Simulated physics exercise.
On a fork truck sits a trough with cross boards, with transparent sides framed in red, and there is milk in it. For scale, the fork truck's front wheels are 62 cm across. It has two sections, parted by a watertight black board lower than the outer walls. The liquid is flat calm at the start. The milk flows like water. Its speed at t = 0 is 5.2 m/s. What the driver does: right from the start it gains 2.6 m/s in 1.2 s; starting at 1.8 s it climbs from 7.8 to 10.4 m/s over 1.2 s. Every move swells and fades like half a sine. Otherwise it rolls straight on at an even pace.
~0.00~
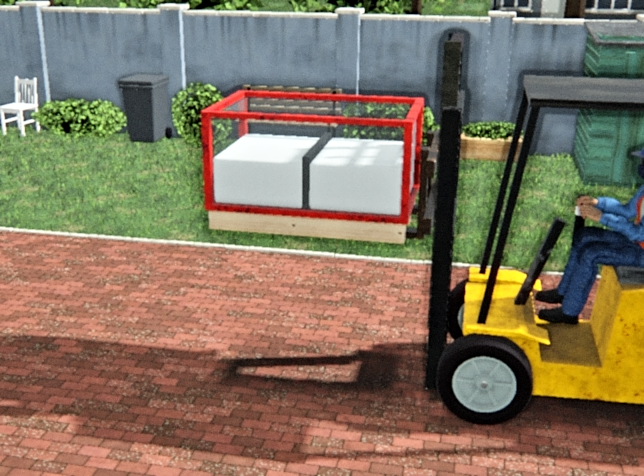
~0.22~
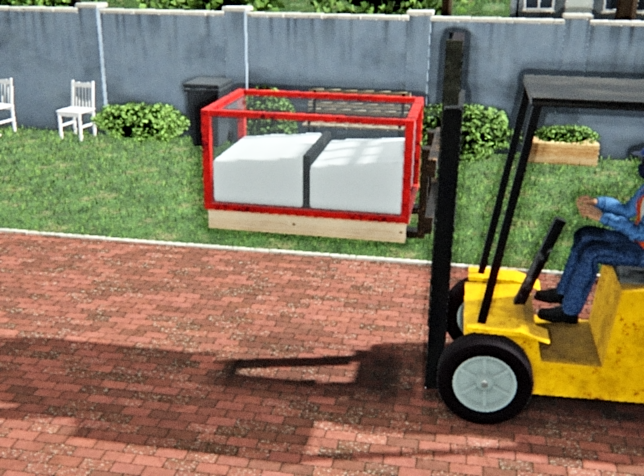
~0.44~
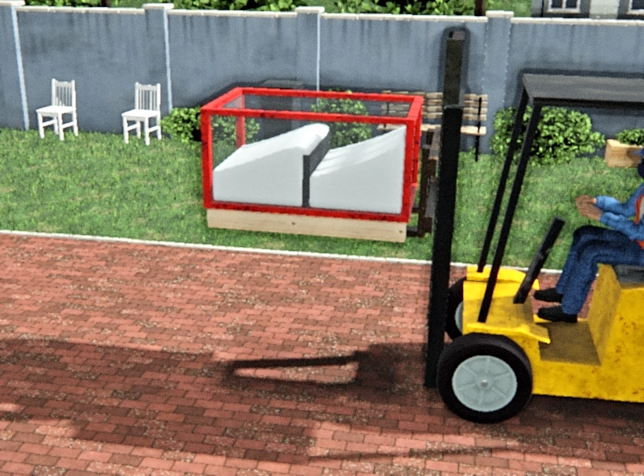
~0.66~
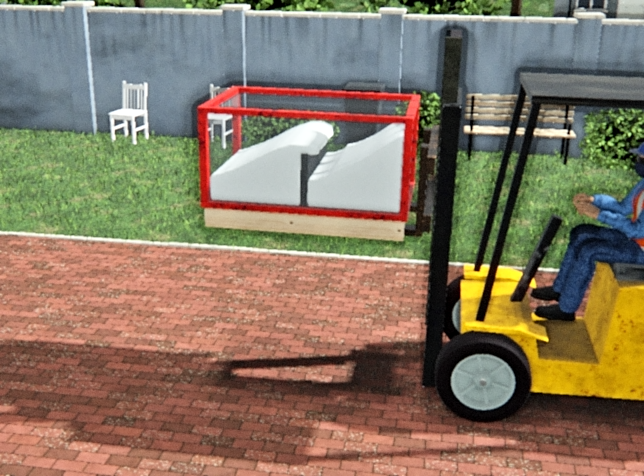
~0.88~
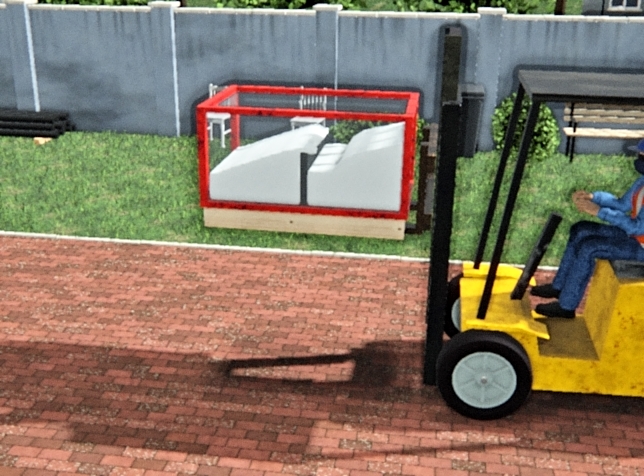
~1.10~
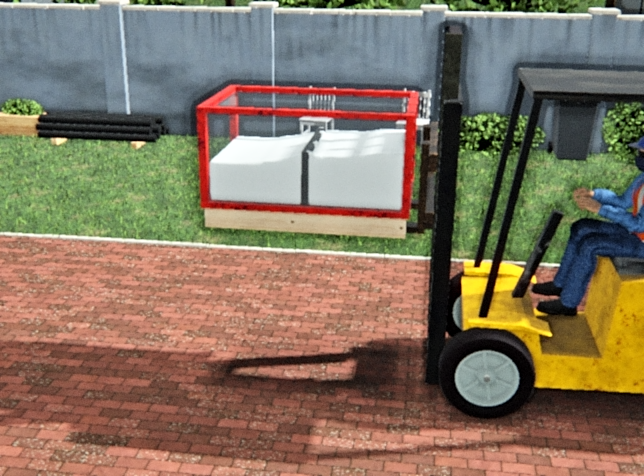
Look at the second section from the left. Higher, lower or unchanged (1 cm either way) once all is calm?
It ends up.
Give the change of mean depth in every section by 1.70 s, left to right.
From the left: 4 down, 3 up.
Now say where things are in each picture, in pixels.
The first frame shows levels, left to right, (256, 157), (362, 163); board top at (306, 158); the front is on the left, levels are read along the near wall; a wheel hub at (484, 388).
The second frame shows levels, left to right, (256, 156), (362, 160).
The third frame shows levels, left to right, (256, 157), (362, 160).
The fourth frame shows levels, left to right, (253, 158), (360, 158).
The fifth frame shows levels, left to right, (253, 158), (361, 147).
The sixth frame shows levels, left to right, (253, 159), (361, 150); a wheel hub at (487, 382).
After 1.70 s the sections hold 28, 35 cm, left to right.
After 2.60 s the sections hold 27, 36 cm, left to right.
After 3.50 s the sections hold 27, 36 cm, left to right.
After 5.99 s the sections hold 28, 34 cm, left to right.
